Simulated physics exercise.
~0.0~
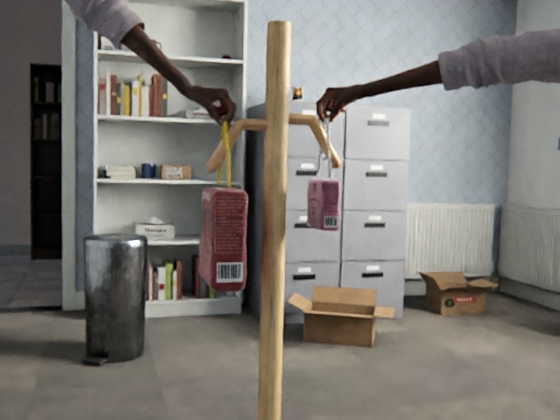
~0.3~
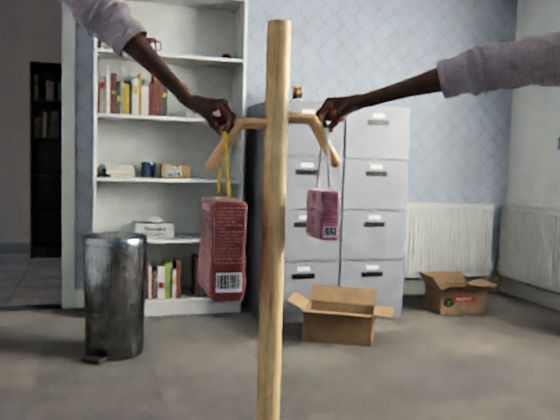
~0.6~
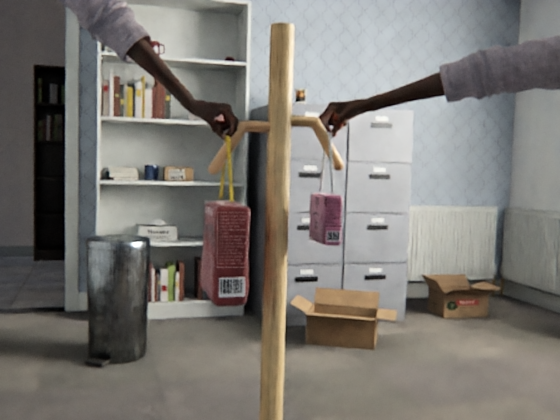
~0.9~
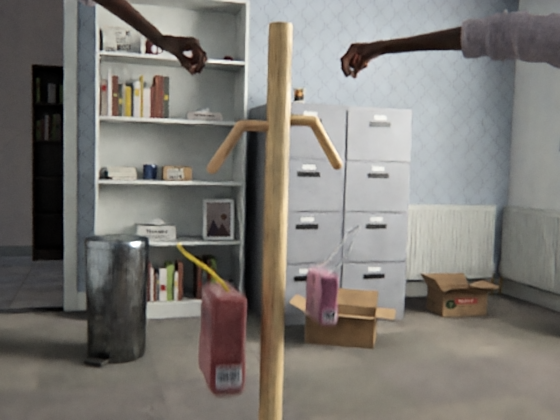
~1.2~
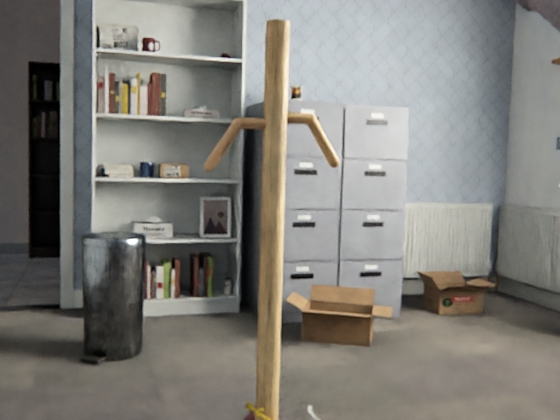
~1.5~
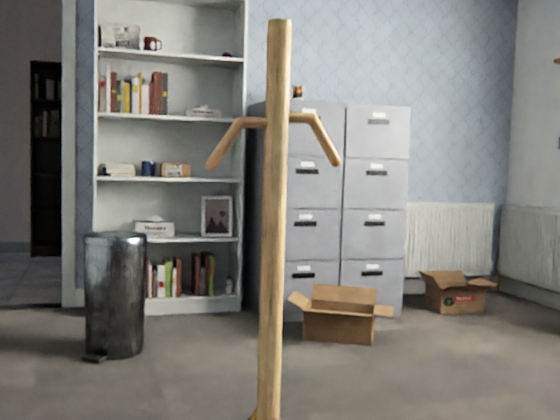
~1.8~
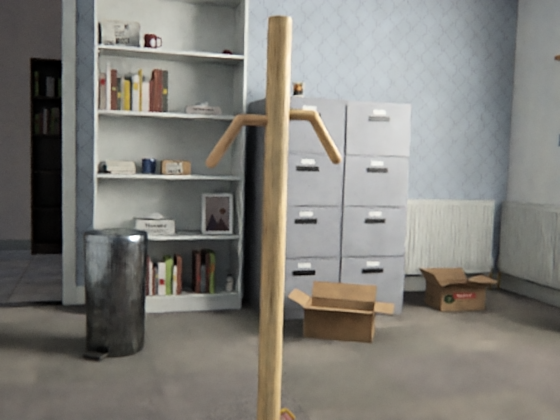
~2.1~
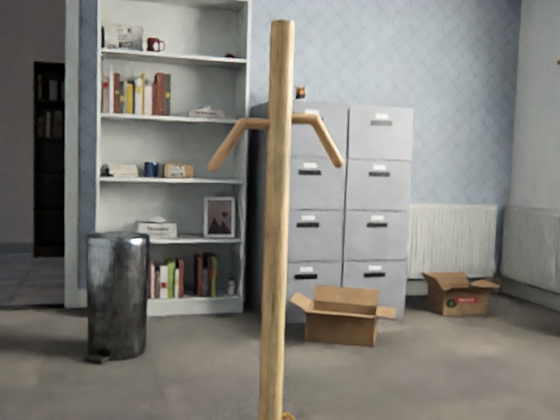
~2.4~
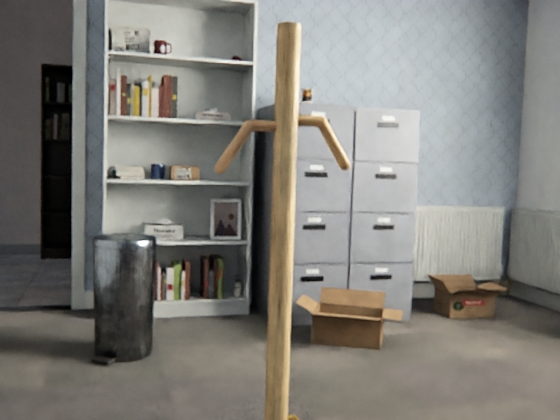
In this clip, two hands lower a red sack and a smaller pink pouch by their loops beside the downward-sloping pegs of a wooden stand, then let go. Both items fall toward the floor and drop out of view, leaving the pegs empty.
